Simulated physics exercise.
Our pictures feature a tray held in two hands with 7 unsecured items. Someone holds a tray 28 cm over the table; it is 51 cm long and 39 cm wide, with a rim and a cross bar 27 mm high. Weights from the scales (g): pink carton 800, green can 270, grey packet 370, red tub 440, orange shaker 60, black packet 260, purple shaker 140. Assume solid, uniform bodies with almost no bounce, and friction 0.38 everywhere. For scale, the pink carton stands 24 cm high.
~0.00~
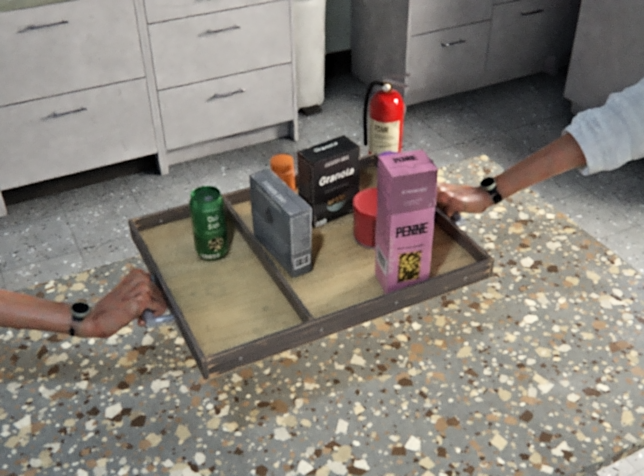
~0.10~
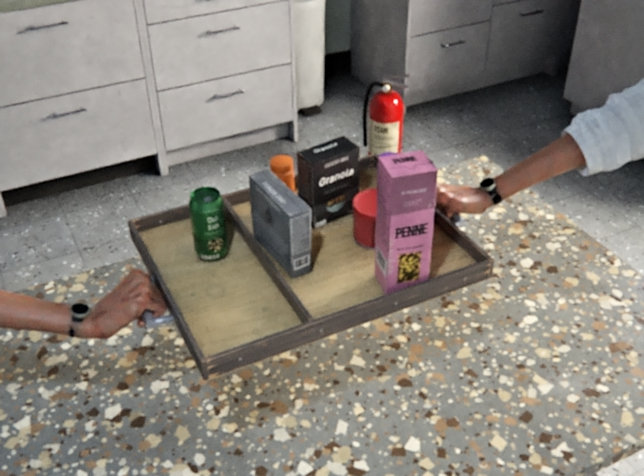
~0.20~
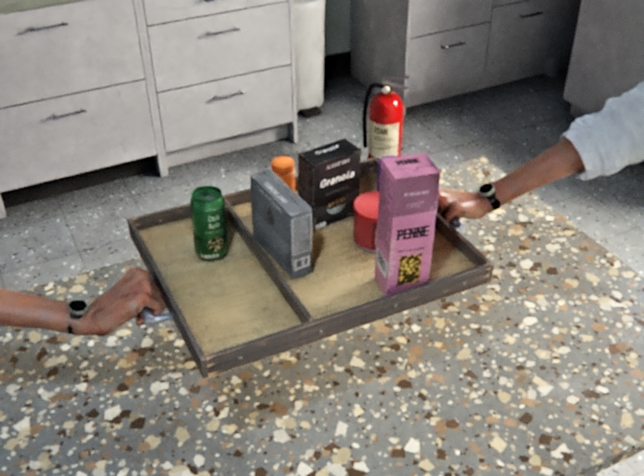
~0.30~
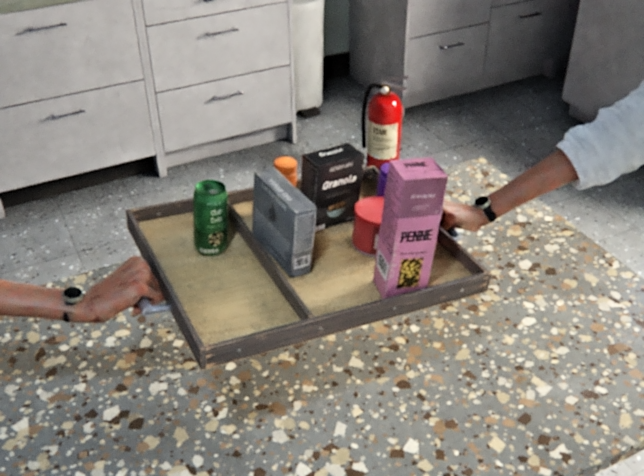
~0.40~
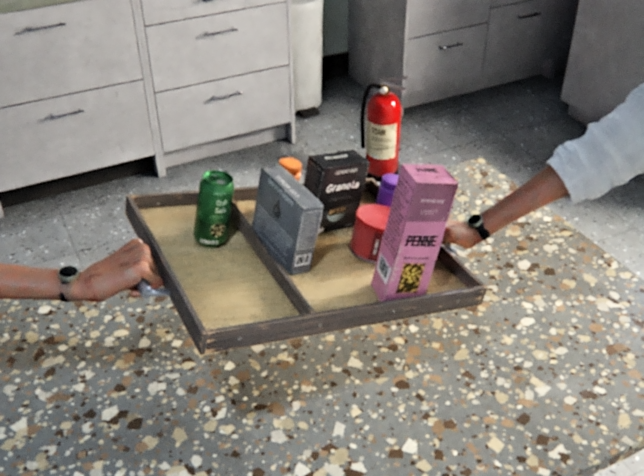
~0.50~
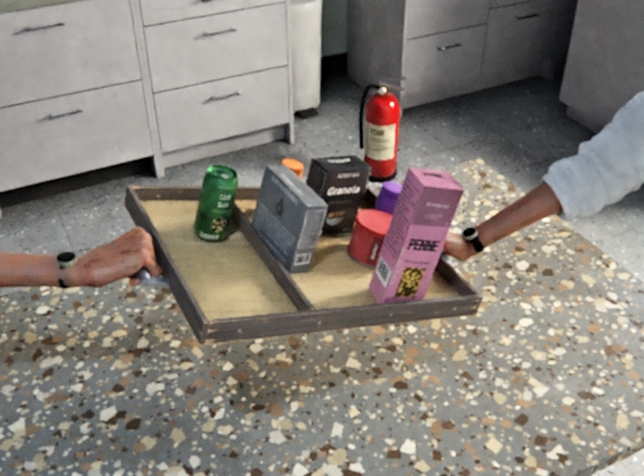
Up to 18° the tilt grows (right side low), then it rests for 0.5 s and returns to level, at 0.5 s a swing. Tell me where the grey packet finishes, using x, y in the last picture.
It finishes at about (312, 217).
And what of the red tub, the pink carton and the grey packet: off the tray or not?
Red tub: Stays in bounds; pink carton: Goes out of bounds; grey packet: Stays in bounds.
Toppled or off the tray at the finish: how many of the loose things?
The count is 2.
After 1.00 s, tray tilted 18°, right edge down; grey packet 56° off its base near (319, 220); pink carton 57° off its base; black packet moved 7 cm.
After 1.30 s, tray tilted 12°, right edge down; pink carton now off the tray; grey packet 54° off its base near (318, 219); black packet moved 8 cm.
In the end (2.1 s), off the tray, pink carton; toppled on the tray, grey packet; not toppled but over 5 cm from the start, black packet; the other 4 under 5 cm from the start. In the last view, grey packet near (313, 217).
